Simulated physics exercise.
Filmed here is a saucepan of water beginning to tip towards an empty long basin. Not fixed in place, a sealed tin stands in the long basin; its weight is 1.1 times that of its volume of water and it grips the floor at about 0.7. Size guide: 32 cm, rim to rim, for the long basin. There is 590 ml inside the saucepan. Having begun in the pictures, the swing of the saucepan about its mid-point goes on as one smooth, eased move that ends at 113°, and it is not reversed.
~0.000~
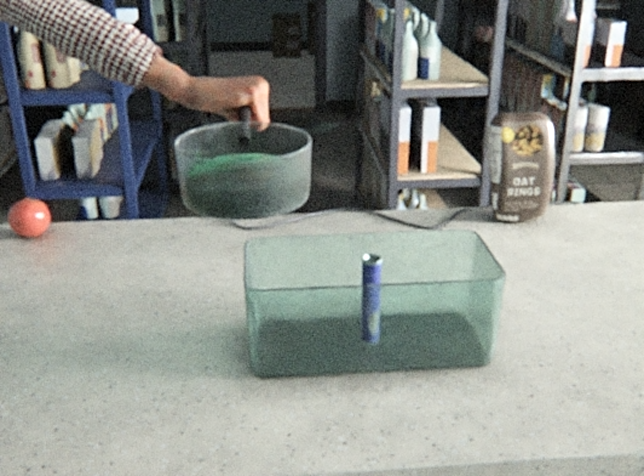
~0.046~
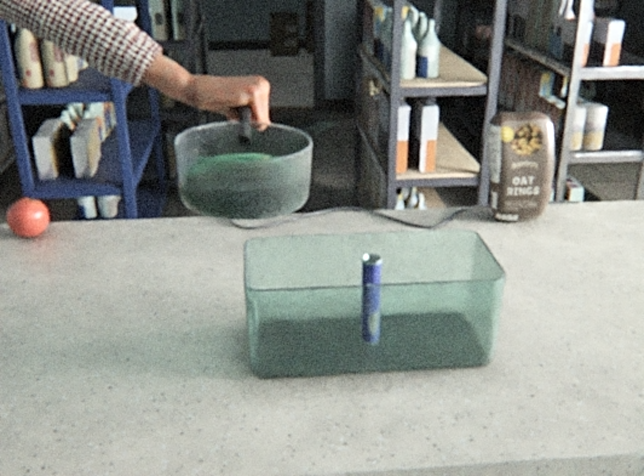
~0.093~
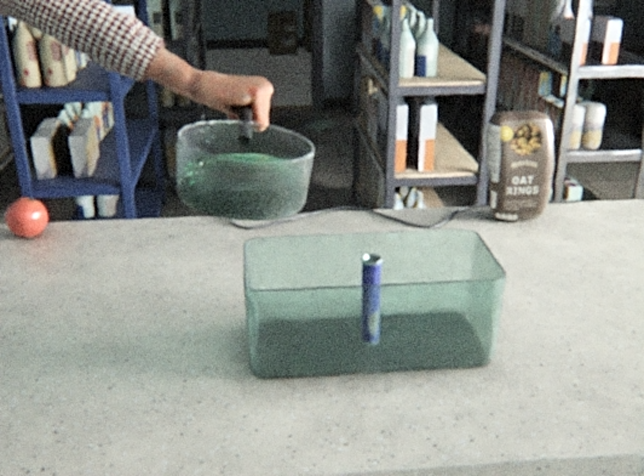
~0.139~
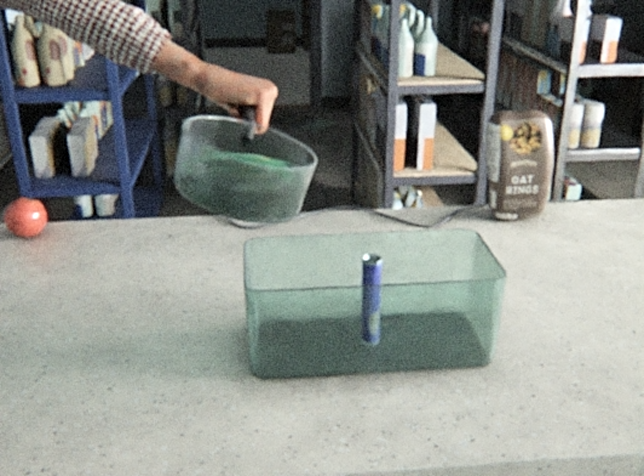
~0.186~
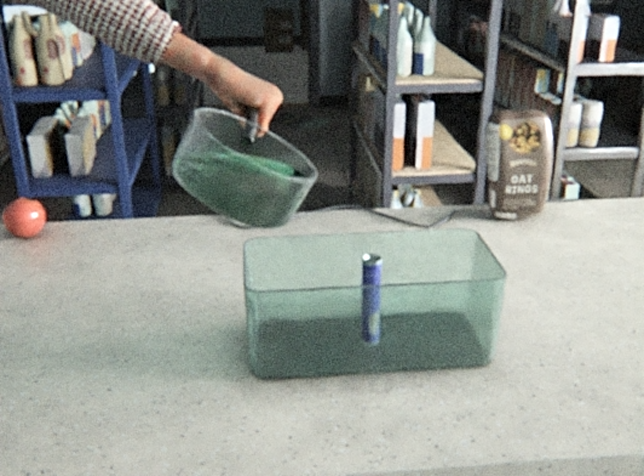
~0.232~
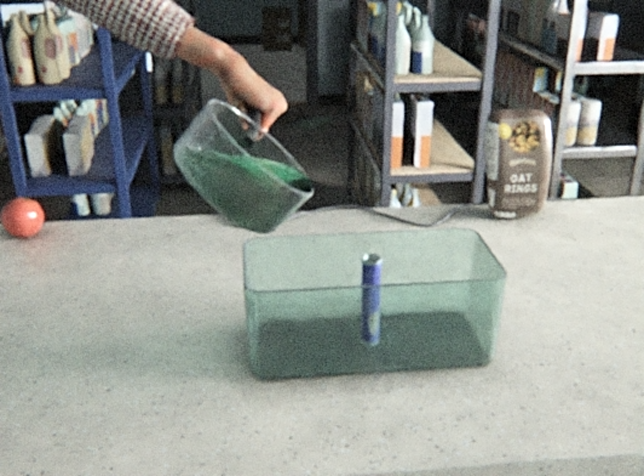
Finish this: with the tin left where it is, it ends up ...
It ends up standing.
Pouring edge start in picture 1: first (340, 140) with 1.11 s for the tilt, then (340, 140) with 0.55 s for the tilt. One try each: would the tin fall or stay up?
First it stays on its base; then it tips over.
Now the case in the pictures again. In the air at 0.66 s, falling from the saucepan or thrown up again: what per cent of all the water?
It comes to some 4 percent of the total.
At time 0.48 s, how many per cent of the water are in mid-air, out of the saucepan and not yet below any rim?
Close to 32 in a hundred.
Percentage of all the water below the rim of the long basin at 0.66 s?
Roughly 94 percent of it.
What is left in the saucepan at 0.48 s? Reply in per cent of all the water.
Some 14 % of it is still there.
Then, 0.48 s in, the tilt is 108° and 13 per cent is still to pour; the tin stands where it began.
Then, 0.66 s in, the tilt is 113° and 3 per cent is still to pour; the tin stands where it began.
Then, 0.85 s in, the tilt is 113° and 0 per cent is still to pour; the tin stands where it began.
Then, 1.05 s in, the tilt is 113° and 0 per cent is still to pour; the tin stands where it began.
Finally, the tin stands where it began.
